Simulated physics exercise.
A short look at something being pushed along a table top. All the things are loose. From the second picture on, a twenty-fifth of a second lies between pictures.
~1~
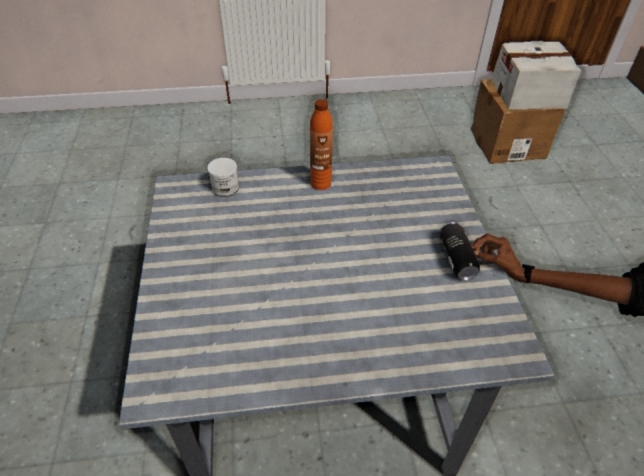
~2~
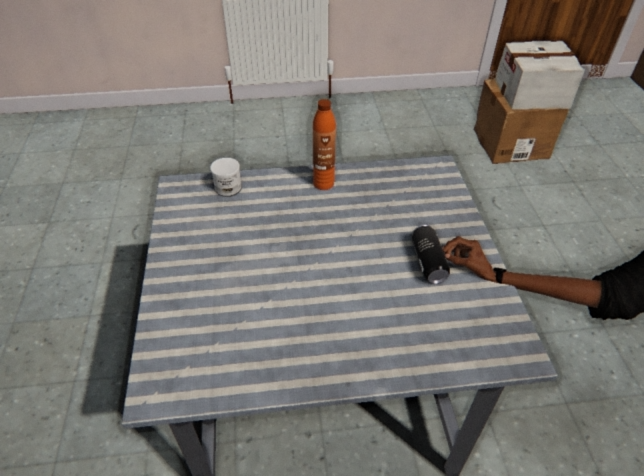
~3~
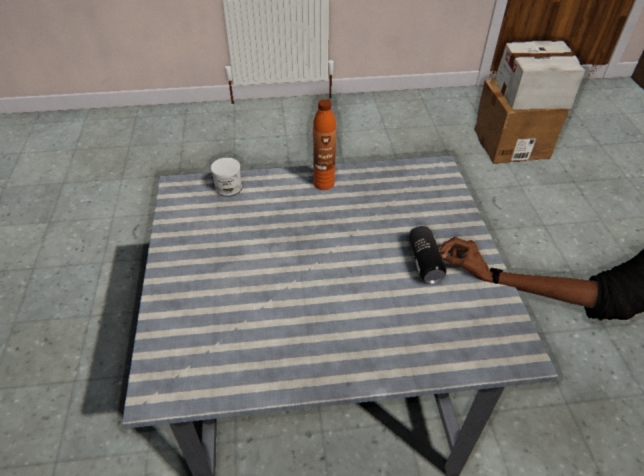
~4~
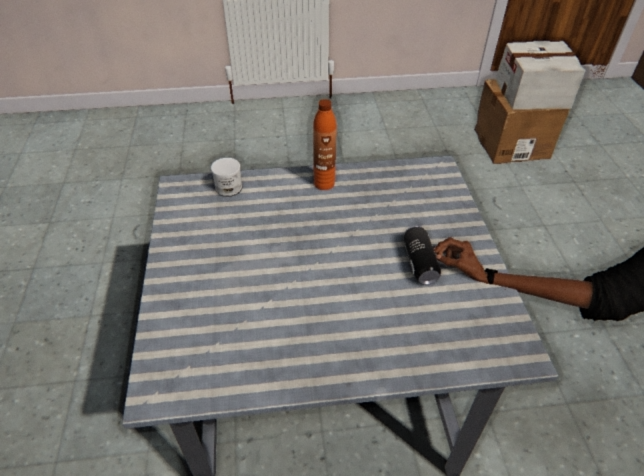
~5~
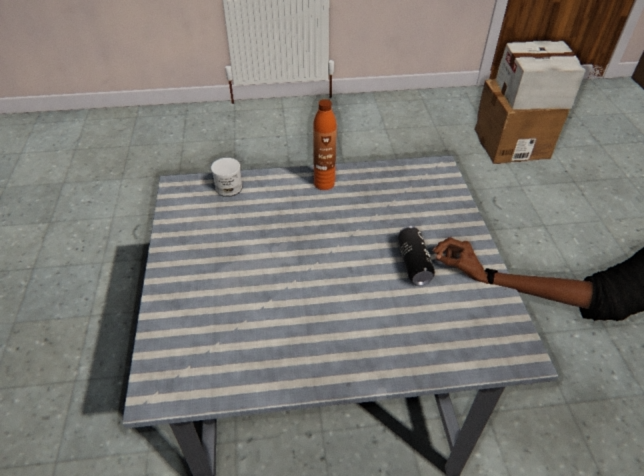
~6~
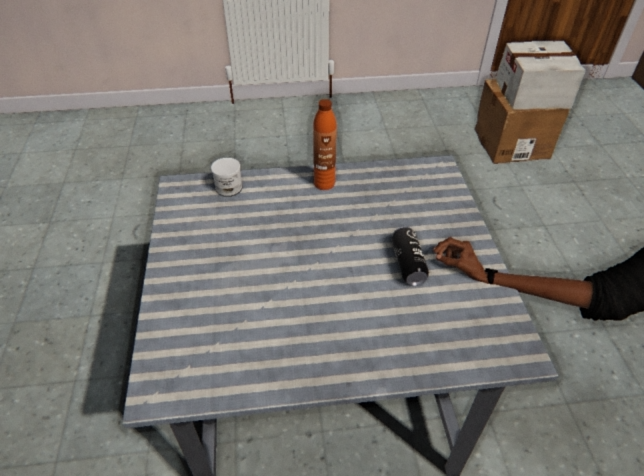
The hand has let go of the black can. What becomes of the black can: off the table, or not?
The black can is still on the table.
Then, 0.30 s on from there, black can shifted well along near (371, 259).
Then, 0.60 s on from there, black can shifted well along near (342, 261).
In the end, moved from the start, black can. At the end, from the last picture's camera, black can near (317, 264).
